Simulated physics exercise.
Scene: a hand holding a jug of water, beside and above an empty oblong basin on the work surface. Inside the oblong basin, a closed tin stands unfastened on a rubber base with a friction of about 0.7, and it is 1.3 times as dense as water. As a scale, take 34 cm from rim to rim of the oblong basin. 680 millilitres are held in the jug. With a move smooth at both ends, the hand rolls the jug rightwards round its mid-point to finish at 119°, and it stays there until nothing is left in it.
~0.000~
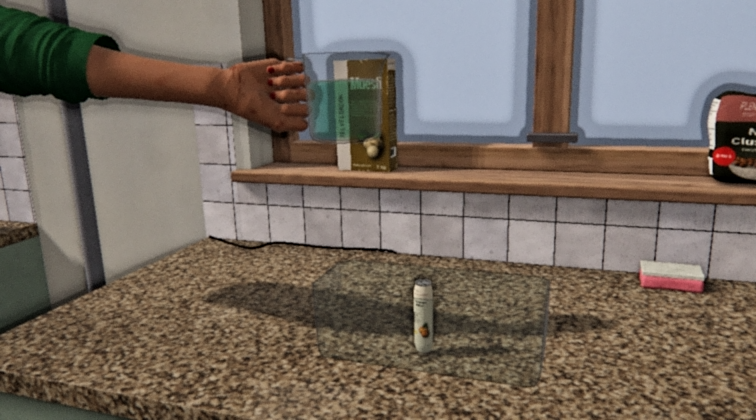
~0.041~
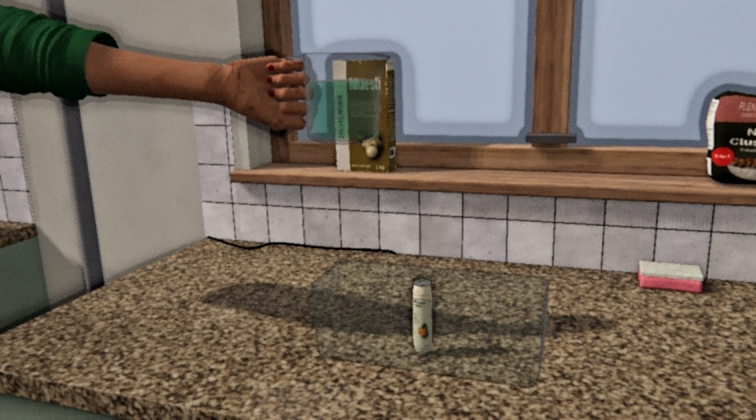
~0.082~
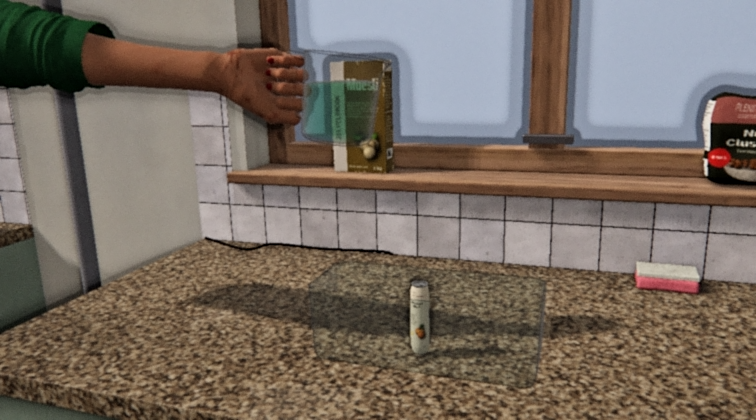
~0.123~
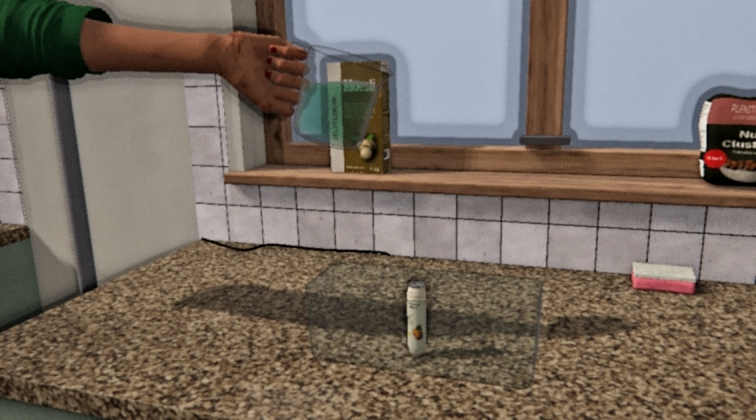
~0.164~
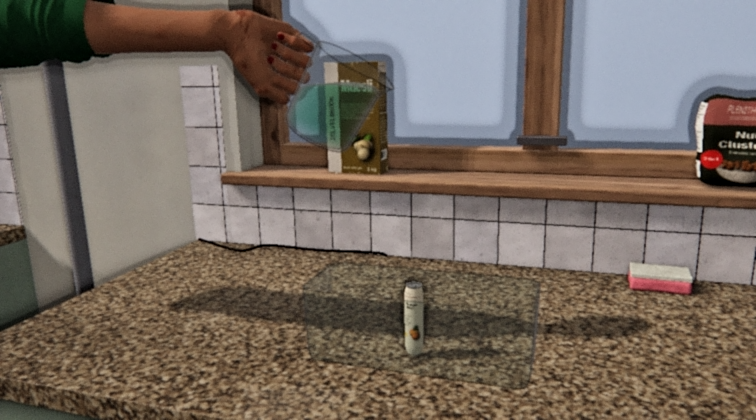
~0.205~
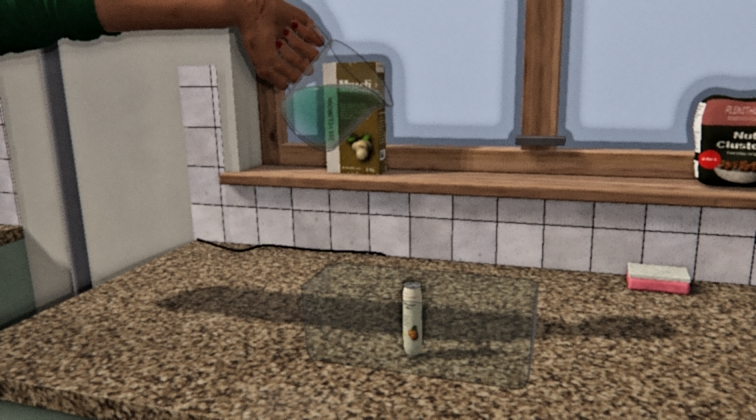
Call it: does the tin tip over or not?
It does not.
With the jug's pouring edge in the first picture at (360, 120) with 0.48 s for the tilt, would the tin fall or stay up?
After that, the tin overturns.
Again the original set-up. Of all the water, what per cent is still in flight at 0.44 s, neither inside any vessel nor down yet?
52 per cent.
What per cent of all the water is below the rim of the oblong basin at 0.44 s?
Near 3 in a hundred.
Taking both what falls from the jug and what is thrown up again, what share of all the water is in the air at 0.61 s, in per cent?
Around 30 percent of it is airborne.
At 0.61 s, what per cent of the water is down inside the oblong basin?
About 64 %.
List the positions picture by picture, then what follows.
In the first picture, it leans 0°; its right rim is at (390, 53); the water meets the walls at (313, 82) and (379, 81); the oblong basin's rim runs from (327, 273) to (547, 295); the tin's top is at (423, 286).
In the second picture, it leans 2°; its right rim is at (390, 55); the water meets the walls at (312, 82) and (378, 81).
In the third picture, it leans 8°; its right rim is at (391, 62); the water meets the walls at (311, 84) and (377, 83).
In the fourth picture, it leans 18°; its right rim is at (393, 74); the water meets the walls at (308, 86) and (377, 86).
In the fifth picture, it leans 31°; its right rim is at (394, 88); the water meets the walls at (301, 93) and (380, 89).
In the sixth picture, it leans 46°; its right rim is at (393, 106); the water meets the walls at (290, 95) and (382, 95).
Then, 0.44 s in, the tilt is 117° and 45 per cent is still to pour; the tin stands where it began.
Then, 0.61 s in, the tilt is 119° and 5 per cent is still to pour; the tin stands where it began.
Then, 0.79 s in, the tilt is 119° and 0 per cent is still to pour; the tin stands where it began.
Then, 0.98 s in, the tilt is 119° and 0 per cent is still to pour; the tin stands where it began.
Finally, the tin stands where it began.
